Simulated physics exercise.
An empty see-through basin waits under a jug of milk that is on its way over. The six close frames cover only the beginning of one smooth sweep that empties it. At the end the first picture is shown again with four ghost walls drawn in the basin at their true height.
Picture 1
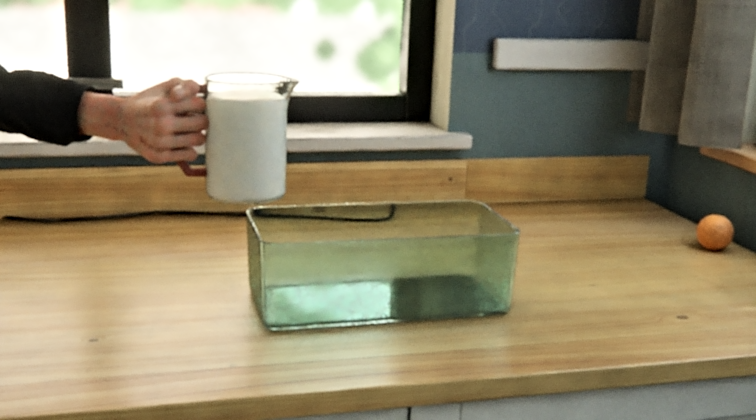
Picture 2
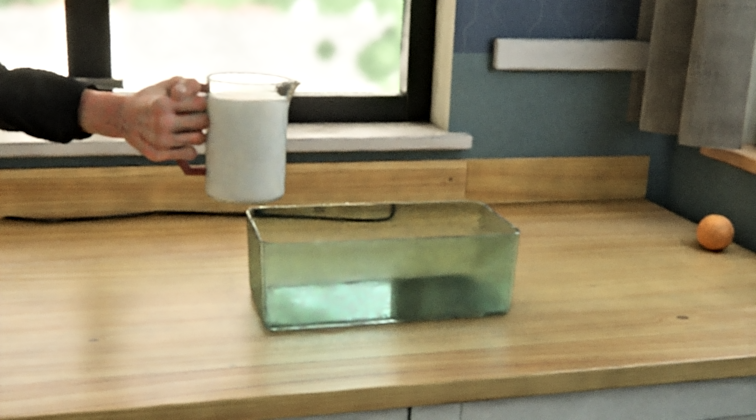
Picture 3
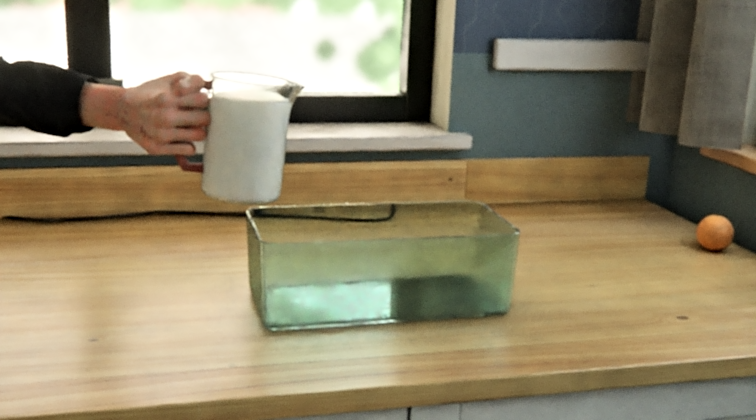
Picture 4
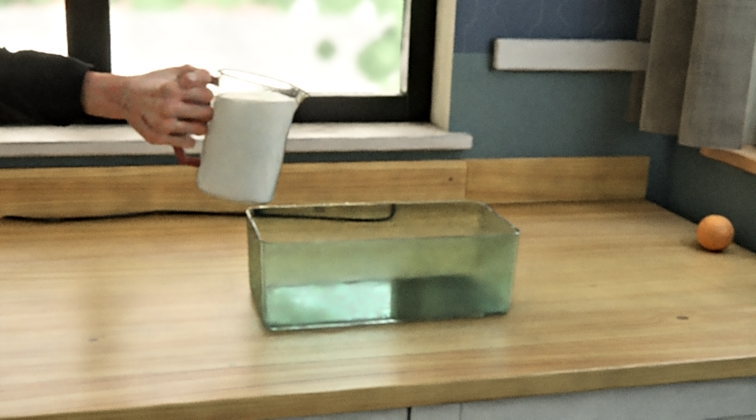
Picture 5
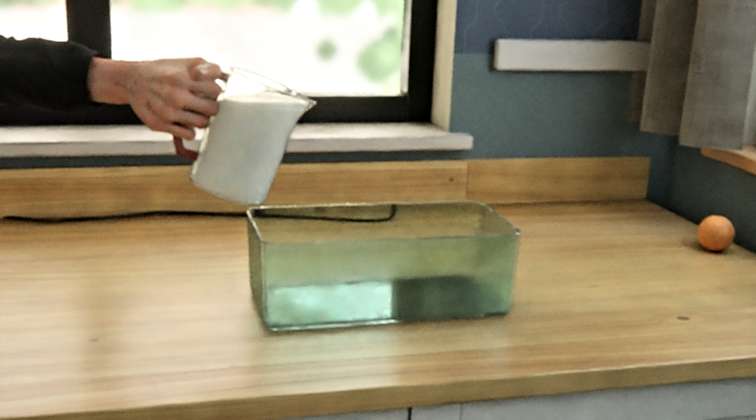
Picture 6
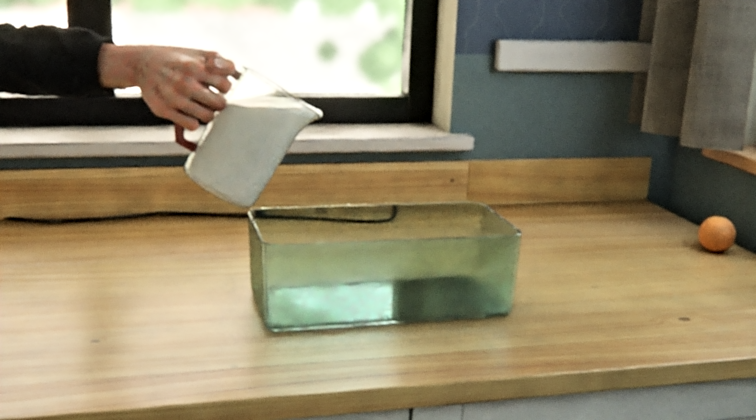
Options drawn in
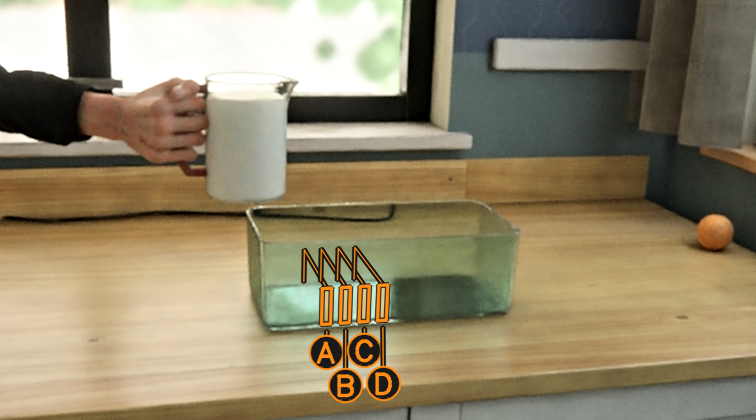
A hand holding a jug of milk gradually tilting it rightward above an empty see-through basin on a wooden counter.
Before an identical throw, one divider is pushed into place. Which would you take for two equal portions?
Position C.
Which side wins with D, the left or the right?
The left side.
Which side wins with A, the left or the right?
The right side.
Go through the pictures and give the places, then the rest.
Upright, lip at (298, 81); basin from (262, 328) to (509, 312); nothing has left yet, in the first frame.
Upright, lip at (300, 82); nothing has left yet, in the second frame.
Tipped about 5°, lip at (303, 86); nothing has left yet, in the third frame.
Tipped about 12°, lip at (309, 92); nothing has left yet, in the fourth frame.
Tipped about 21°, lip at (315, 102); nothing has left yet, in the fifth frame.
Tipped about 31°, lip at (320, 116); nothing has left yet, in the sixth frame.
In orange, A at (326, 331); B at (345, 329); C at (364, 328); D at (382, 327).
Choosing A, about 4 % ends left of the wall and 95 % right of it.
Choosing B, about 19 % ends left of the wall and 80 % right of it.
Choosing C, about 49 % ends left of the wall and 50 % right of it.
Choosing D, about 79 % ends left of the wall and 15 % right of it; 6 % is lost outside.
